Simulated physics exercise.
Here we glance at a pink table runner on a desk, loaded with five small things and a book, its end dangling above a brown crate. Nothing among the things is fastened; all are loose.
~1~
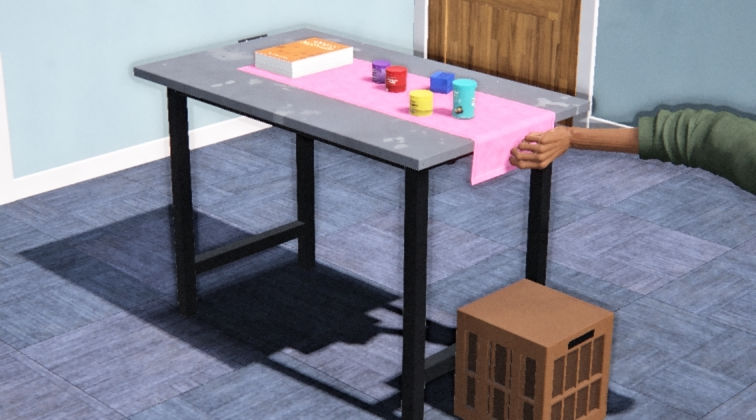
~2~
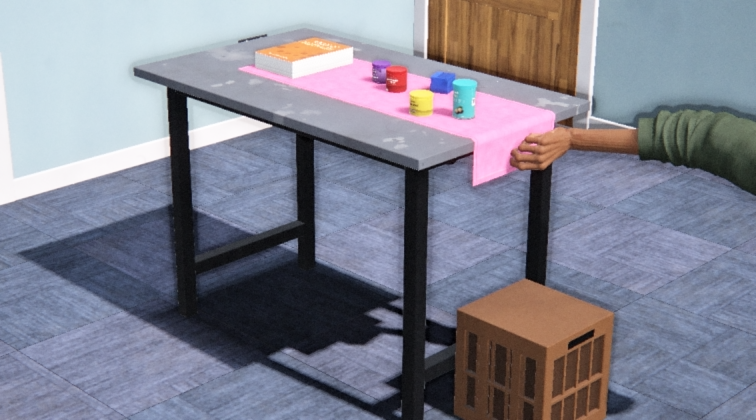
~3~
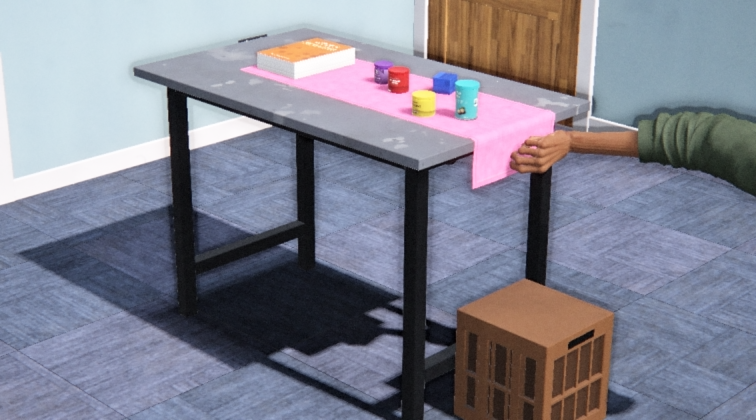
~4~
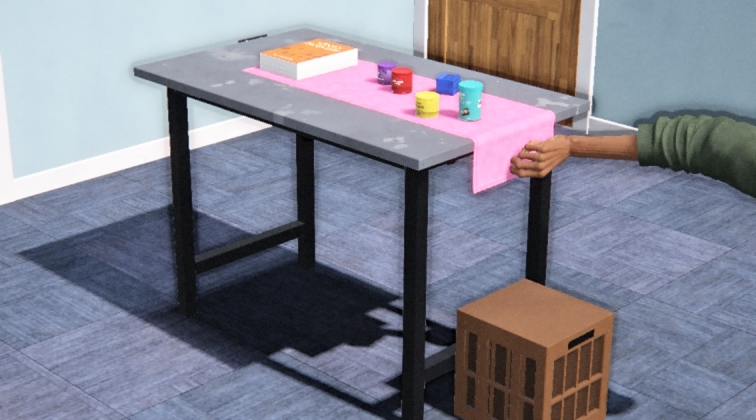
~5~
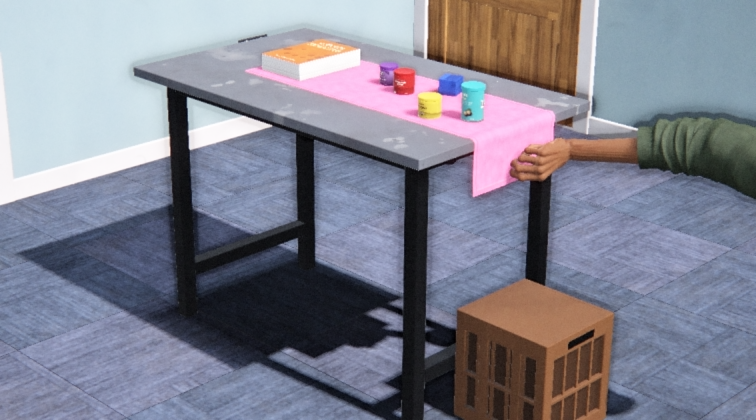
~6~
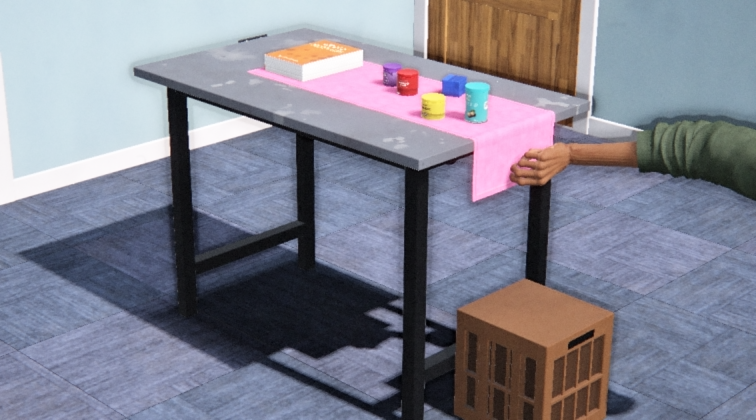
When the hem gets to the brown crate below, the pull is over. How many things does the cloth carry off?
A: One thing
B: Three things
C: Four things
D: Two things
Option B: Three things.
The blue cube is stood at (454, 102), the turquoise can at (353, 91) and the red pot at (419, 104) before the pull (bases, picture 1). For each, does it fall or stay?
Of the three, the blue cube takes a tumble, the turquoise can stays aboard, the red pot takes a tumble.
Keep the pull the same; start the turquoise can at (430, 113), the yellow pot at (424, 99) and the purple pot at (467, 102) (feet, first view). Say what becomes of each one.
The turquoise can ends up off; the yellow pot ends up off; the purple pot ends up off.
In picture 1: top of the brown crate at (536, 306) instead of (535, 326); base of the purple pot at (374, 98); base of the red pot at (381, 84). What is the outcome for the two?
The purple pot? Safe. The red pot? Safe.
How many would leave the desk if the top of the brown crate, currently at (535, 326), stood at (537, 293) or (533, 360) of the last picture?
2 and 4.
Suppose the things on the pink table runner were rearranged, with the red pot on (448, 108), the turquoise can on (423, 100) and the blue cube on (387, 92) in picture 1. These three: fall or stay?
The red pot comes down, the turquoise can falls, the blue cube stays on.
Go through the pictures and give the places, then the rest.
In the first picture, hem (472, 184); turquoise can (464, 82); yellow pot (421, 93); blue cube (443, 75); red pot (396, 69); purple pot (381, 63); top of the crate (535, 326).
In the second picture, hem (473, 186); turquoise can (465, 82).
In the third picture, hem (473, 188); yellow pot (424, 94).
In the fourth picture, hem (474, 193); blue cube (448, 76); top of the crate (535, 326).
In the fifth picture, hem (473, 197); red pot (405, 71).
In the sixth picture, hem (473, 201); turquoise can (477, 86); yellow pot (433, 97); blue cube (454, 78); red pot (408, 72); purple pot (392, 66).
Soon after, hem near (513, 246); turquoise can gone.
Then, hem near (512, 284); turquoise can and yellow pot gone.
At rest, hem on the crate; turquoise can, yellow pot and blue cube gone. It carries off three.
